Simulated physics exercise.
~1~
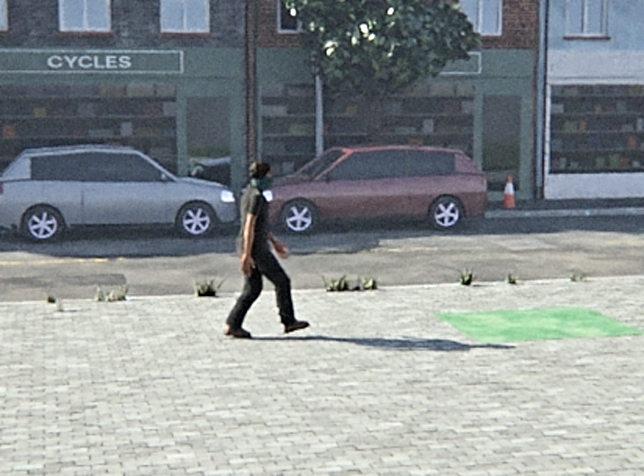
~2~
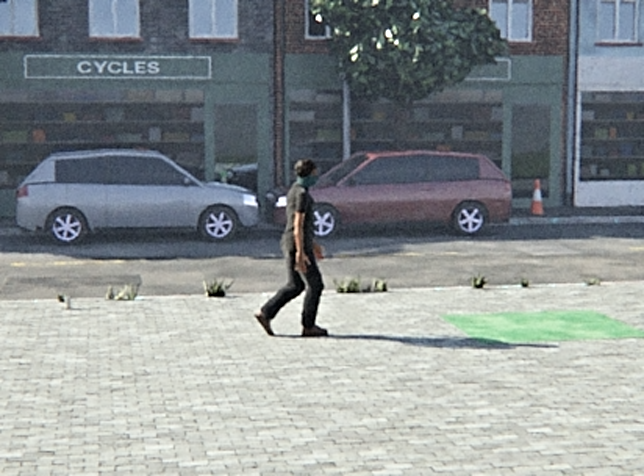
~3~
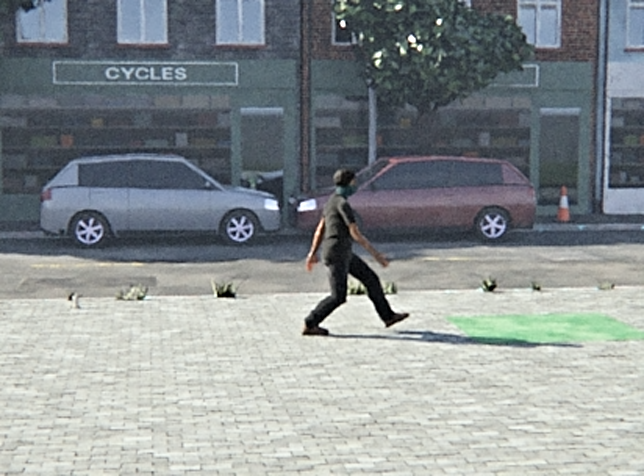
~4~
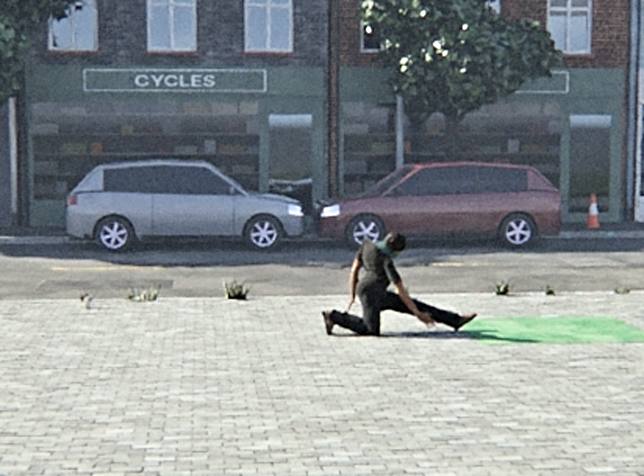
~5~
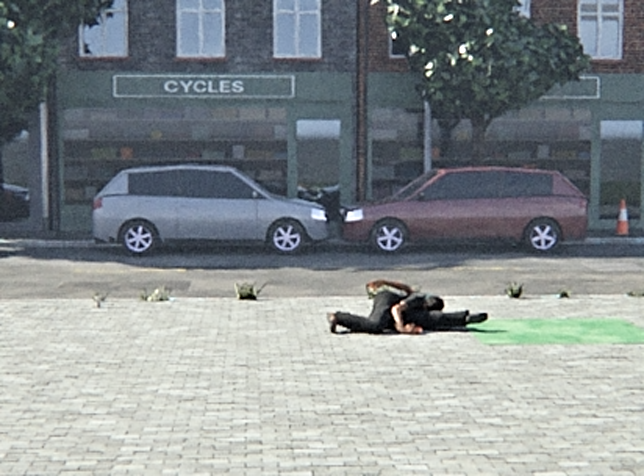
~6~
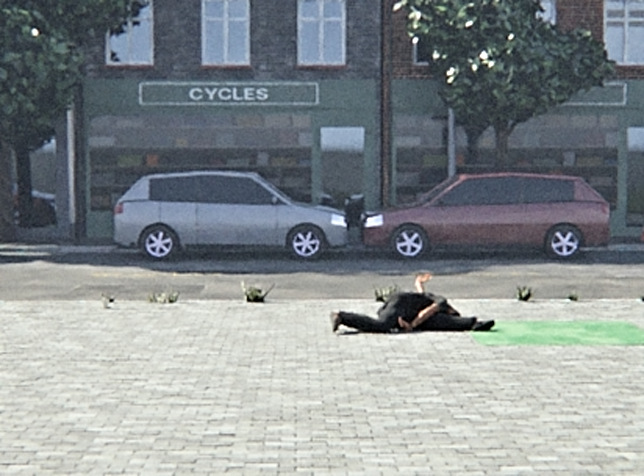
A person in dark clothes strides right across pale paving, drops into a split-legged lunge and folds down beside a green mat.
